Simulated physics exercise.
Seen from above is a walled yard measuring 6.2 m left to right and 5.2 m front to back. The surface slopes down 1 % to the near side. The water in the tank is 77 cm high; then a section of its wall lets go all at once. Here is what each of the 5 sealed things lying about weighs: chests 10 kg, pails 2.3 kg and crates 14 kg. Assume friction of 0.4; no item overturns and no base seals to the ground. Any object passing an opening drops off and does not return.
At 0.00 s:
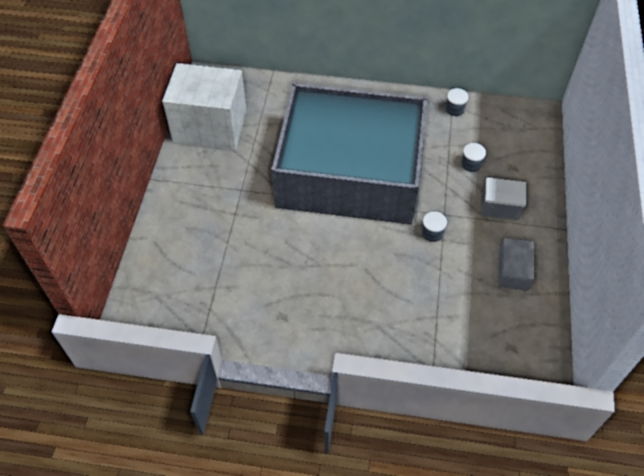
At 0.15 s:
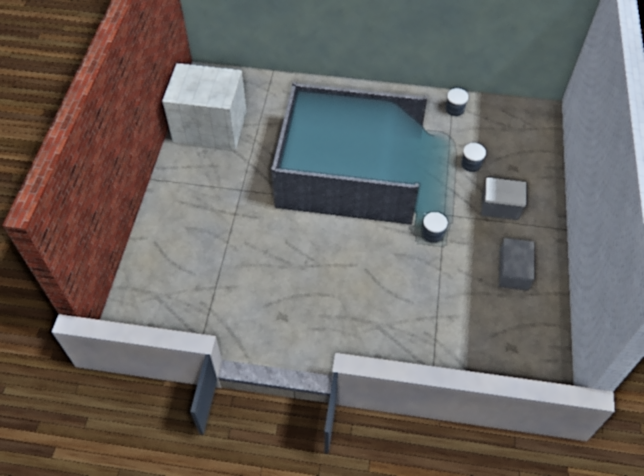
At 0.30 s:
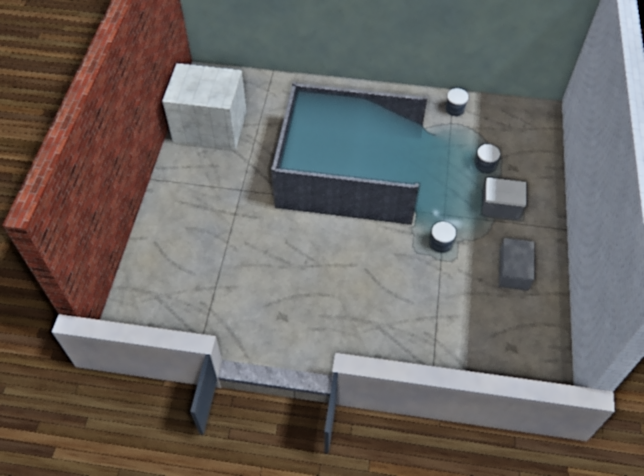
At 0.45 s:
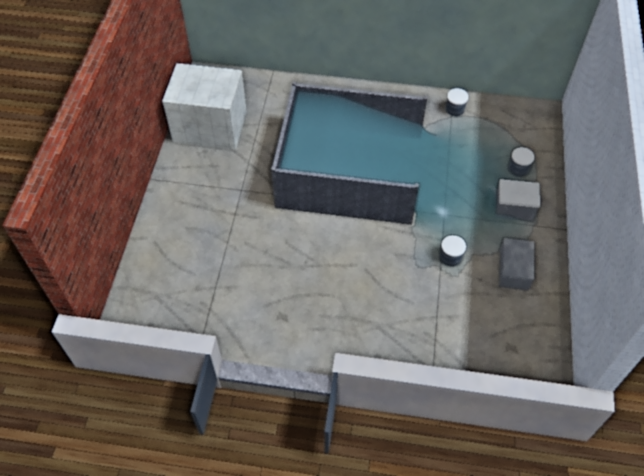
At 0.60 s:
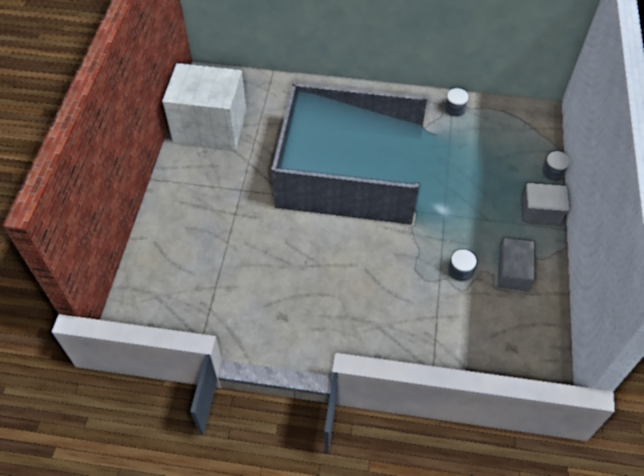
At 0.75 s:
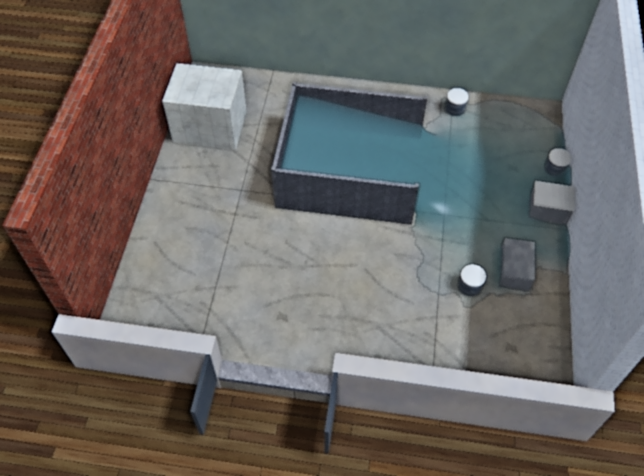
Water pours from the tank's right side and pushes two pails and a crate away.
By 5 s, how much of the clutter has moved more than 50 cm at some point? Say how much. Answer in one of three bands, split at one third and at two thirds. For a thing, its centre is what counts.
Two thirds or more.
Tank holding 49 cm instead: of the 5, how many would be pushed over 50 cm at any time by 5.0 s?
I count 5 of them in that case.
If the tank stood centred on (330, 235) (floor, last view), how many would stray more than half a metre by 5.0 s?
In that case the number is 5.
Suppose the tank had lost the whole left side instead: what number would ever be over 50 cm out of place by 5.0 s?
Then it comes to 1 of them.
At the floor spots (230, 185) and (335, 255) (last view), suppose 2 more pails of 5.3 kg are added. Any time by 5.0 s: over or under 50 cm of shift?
Outcome: Stays within first, stays within second.
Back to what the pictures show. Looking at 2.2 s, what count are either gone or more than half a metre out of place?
Tally at that time: 4.
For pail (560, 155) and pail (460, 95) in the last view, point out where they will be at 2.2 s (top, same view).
They should sit about (550, 76) and (430, 90) in the last view.
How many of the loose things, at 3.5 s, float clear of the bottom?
I count 4.
After 1.1 s 3 of 5 are over 50 cm from their spots; 2 afloat.
After 2.2 s 4 of 5 are over 50 cm from their spots; 3 afloat.
After 3.5 s 5 of 5 are over 50 cm from their spots; 4 afloat.
After 5.0 s 5 of 5 are over 50 cm from their spots, and 5 have been at some point; 4 afloat.
